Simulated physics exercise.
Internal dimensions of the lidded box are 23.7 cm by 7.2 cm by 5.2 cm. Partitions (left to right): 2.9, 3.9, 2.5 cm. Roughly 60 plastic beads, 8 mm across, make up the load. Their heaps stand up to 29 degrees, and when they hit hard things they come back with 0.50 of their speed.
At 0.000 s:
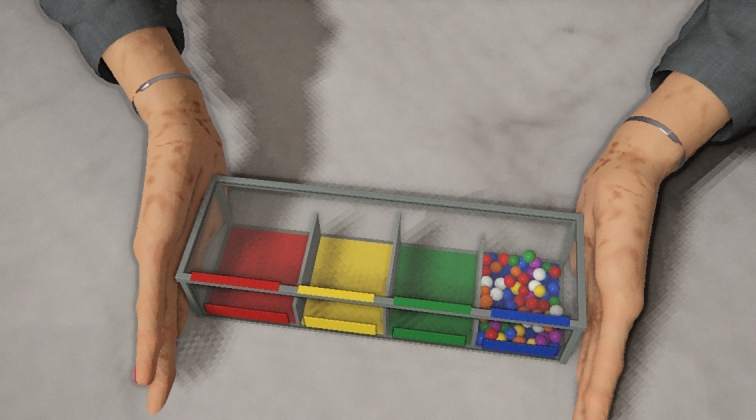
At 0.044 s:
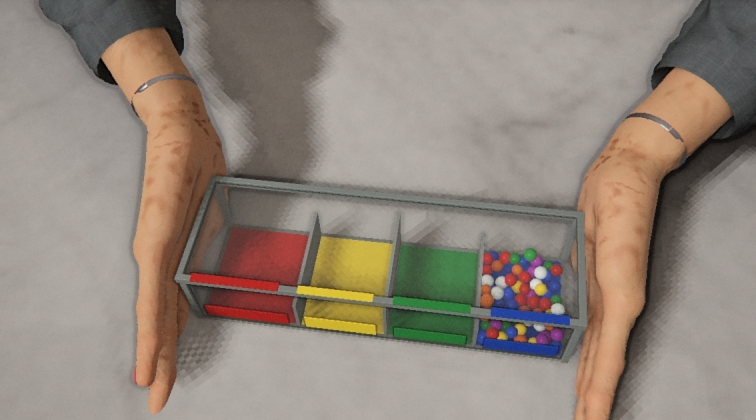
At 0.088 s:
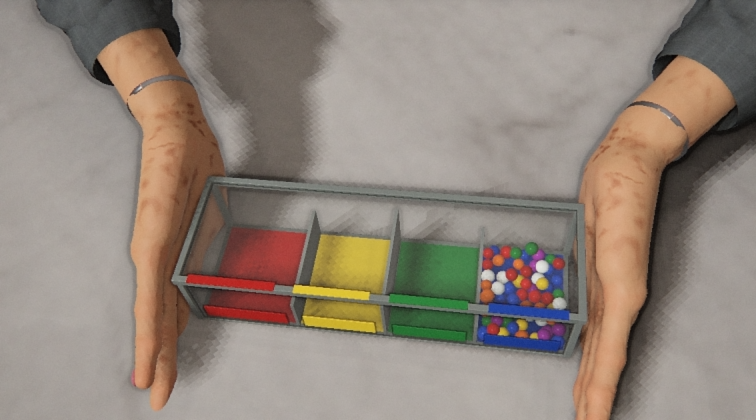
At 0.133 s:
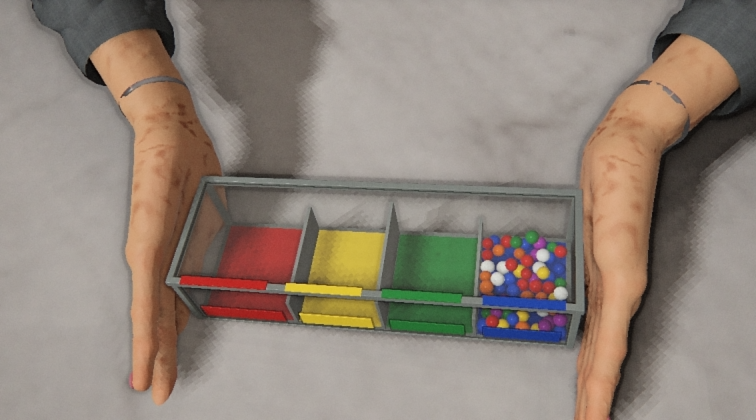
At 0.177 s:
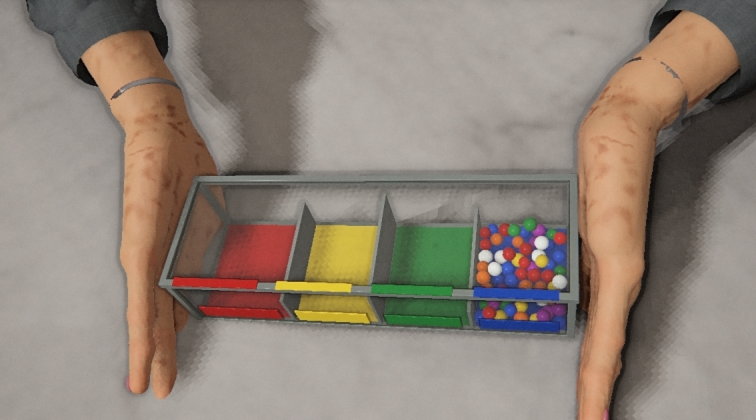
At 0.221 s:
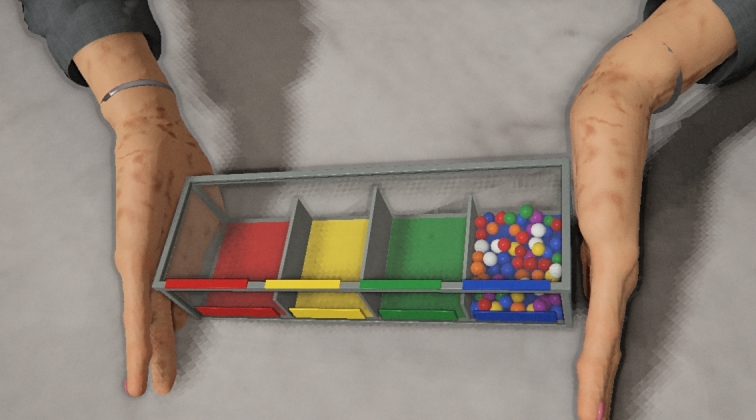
Two hands tilt a clear divided box slightly while colorful beads sit in its blue section.
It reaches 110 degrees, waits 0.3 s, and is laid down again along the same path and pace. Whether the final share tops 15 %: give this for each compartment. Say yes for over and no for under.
Red compartment: Crosses the line; blue compartment: Stays behind the line; green compartment: Crosses the line; yellow compartment: Stays behind the line.
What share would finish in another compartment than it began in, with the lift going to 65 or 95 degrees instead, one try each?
First try: Around 0 %; second try: Around 90 %.
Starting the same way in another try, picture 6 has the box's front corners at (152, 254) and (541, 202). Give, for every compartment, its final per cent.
Per cent at the end: Red 50; blue 0; green 40; yellow 5.
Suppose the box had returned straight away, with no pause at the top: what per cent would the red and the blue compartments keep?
Then, in per cent: Red 70, blue 0.
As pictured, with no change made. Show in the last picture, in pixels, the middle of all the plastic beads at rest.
My guess is close to (282, 299).
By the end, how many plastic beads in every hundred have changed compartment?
Result: Roughly 100 %.
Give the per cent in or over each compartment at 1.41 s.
Red = 30, blue = 0, green = 60, yellow = 10 (per cent).
Then, at 1.41 s, tilt 110 degrees; red 30 %, green 60 %, yellow 10 %.
After 2.20 s, tilt 57 degrees; red 55 %, green 40 %, yellow 5 %.
After 3.01 s, tilt 0 degrees; red 55 %, green 40 %, yellow 5 %.
In the end, at 3.5 s, red 55 %, blue 0 %, green 40 %, yellow 5 %.
